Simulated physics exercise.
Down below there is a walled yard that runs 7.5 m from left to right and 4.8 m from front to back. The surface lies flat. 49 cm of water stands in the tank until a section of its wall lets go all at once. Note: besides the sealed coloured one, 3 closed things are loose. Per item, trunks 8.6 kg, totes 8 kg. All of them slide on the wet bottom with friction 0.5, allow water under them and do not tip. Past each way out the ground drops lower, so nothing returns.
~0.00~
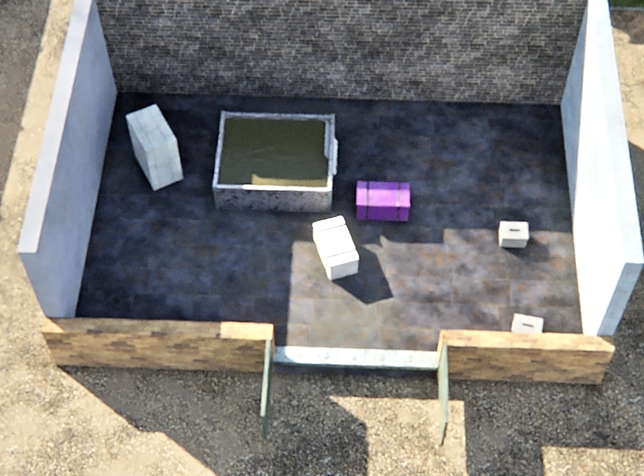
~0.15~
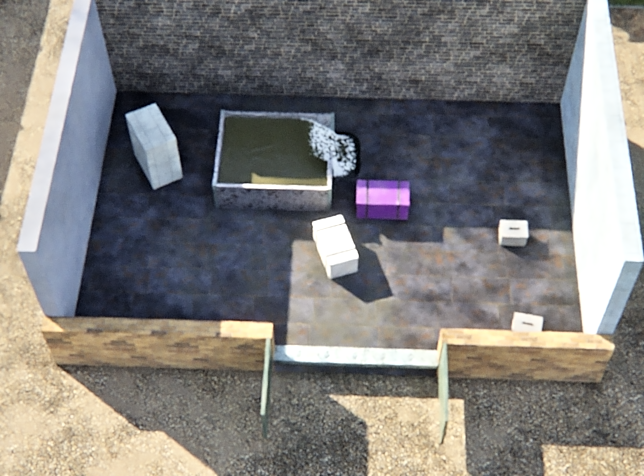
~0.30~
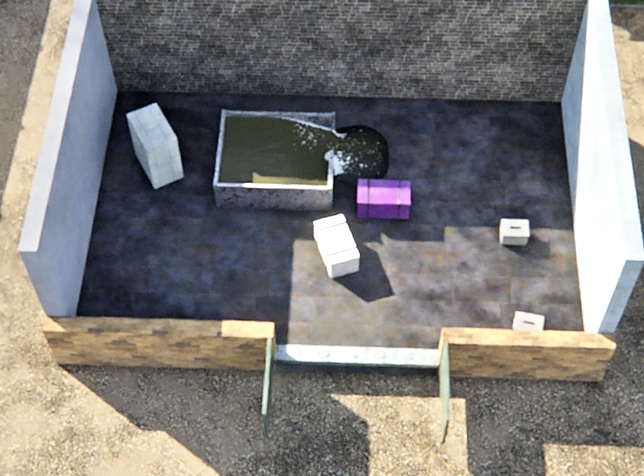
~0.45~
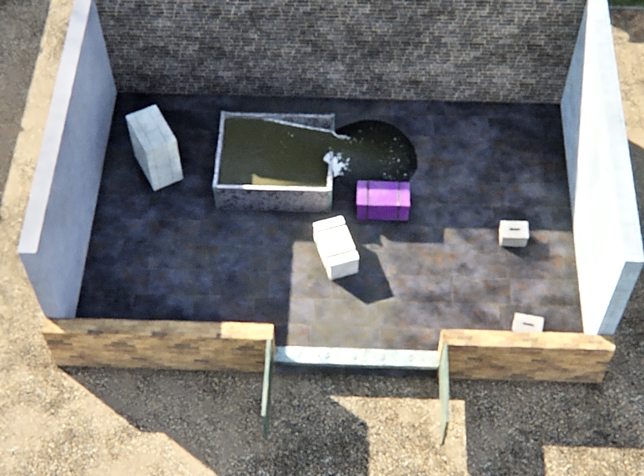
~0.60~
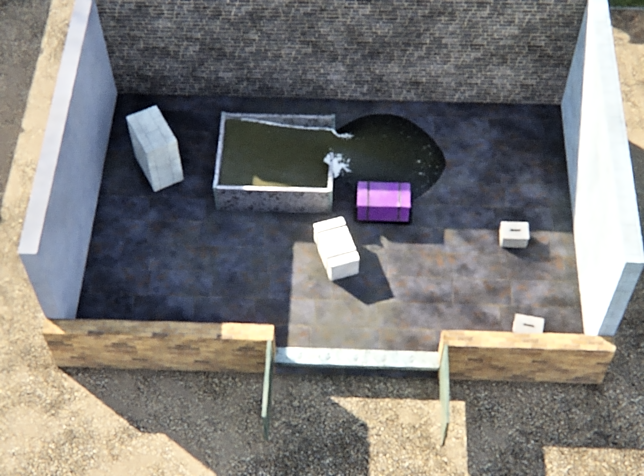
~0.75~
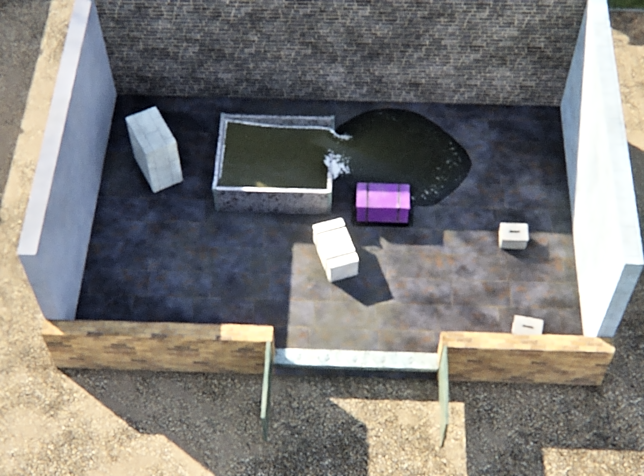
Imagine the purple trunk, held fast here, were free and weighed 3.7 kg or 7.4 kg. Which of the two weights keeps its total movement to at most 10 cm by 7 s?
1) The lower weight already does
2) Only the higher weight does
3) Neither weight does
Neither weight does.
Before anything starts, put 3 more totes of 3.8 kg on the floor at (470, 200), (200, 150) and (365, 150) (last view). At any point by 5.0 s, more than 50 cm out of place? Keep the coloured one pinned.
Taking them one by one: Above the mark; below the mark; above the mark.
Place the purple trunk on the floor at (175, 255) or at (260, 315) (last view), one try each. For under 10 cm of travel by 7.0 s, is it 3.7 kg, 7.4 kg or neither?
Try 1: Lesser mass sufficient. Try 2: Lesser mass sufficient.
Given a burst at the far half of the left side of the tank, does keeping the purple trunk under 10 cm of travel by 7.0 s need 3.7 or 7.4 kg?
In that case, even the light one works.
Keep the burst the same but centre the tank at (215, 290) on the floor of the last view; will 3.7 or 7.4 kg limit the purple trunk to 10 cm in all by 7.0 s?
Then neither load is enough.
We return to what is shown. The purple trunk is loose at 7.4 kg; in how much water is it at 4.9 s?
About 1 cm.
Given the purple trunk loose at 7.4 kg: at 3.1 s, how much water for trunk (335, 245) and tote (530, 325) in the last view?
Some 0 cm at the first, some 0 cm at the second.
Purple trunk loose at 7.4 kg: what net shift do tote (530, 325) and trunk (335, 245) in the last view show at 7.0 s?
The first has moved 150 cm and the second 0 cm from the start.
After 1.4 s the purple trunk would be 8 cm from its start with 3.7 kg and 4 cm from its start with 7.4 kg; 1 cm of water round it then.
After 3.1 s the purple trunk would be 19 cm from its start with 3.7 kg and 22 cm from its start with 7.4 kg; 1 cm of water round it then.
After 4.9 s the purple trunk would be 19 cm from its start with 3.7 kg and 22 cm from its start with 7.4 kg; 1 cm of water round it then.
After 7.0 s the purple trunk would be 19 cm from its start with 3.7 kg and 22 cm from its start with 7.4 kg; 1 cm of water round it then.
